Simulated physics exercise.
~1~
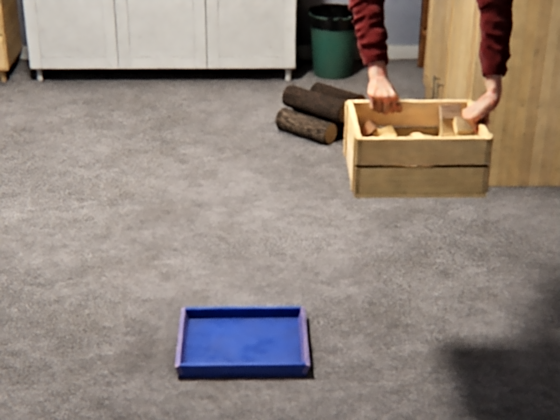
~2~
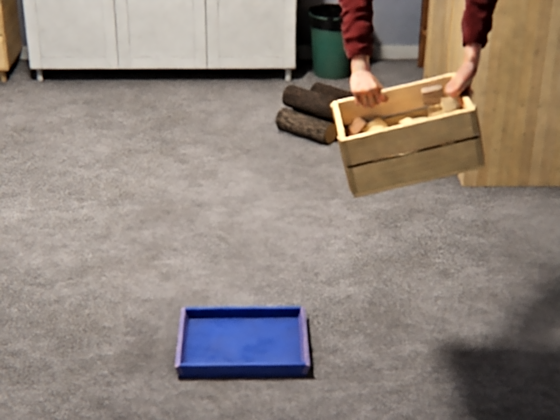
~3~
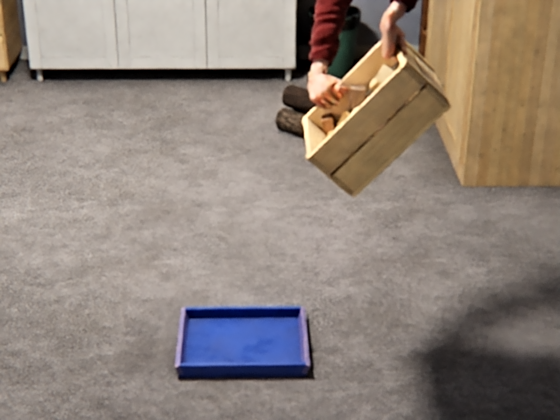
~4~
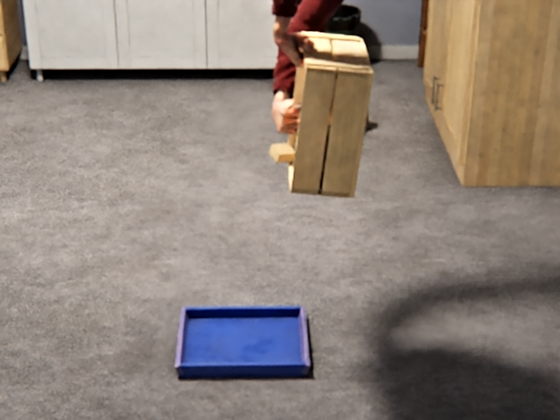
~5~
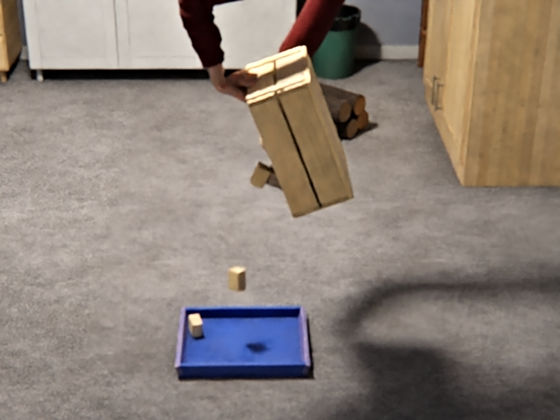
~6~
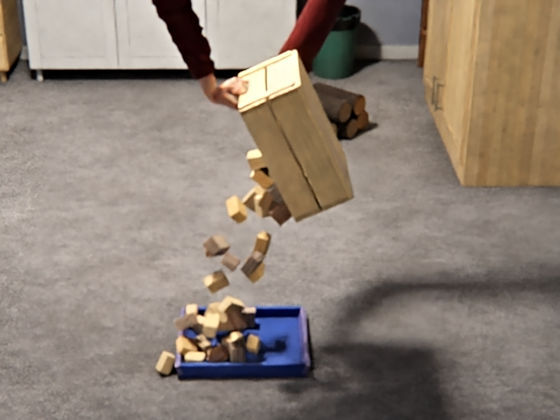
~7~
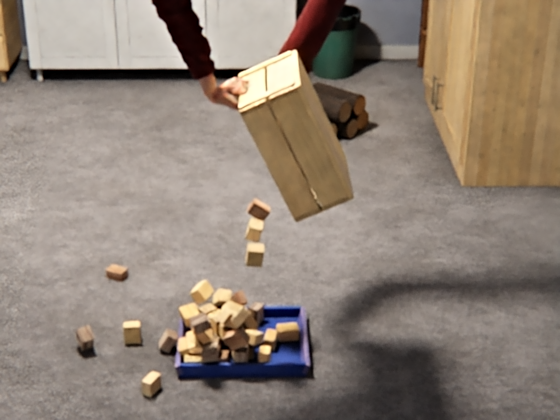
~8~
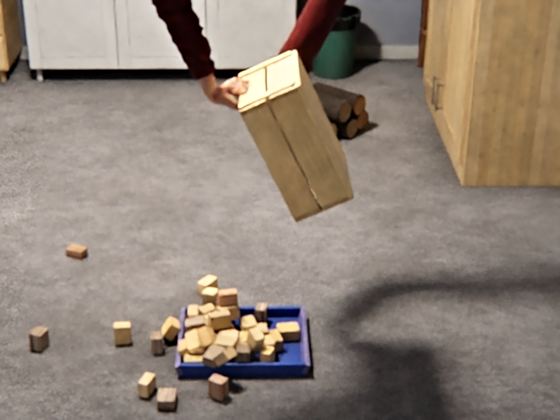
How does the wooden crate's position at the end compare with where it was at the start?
The wooden crate ends up well to the left of where it started and slightly higher, held over the blue tub.
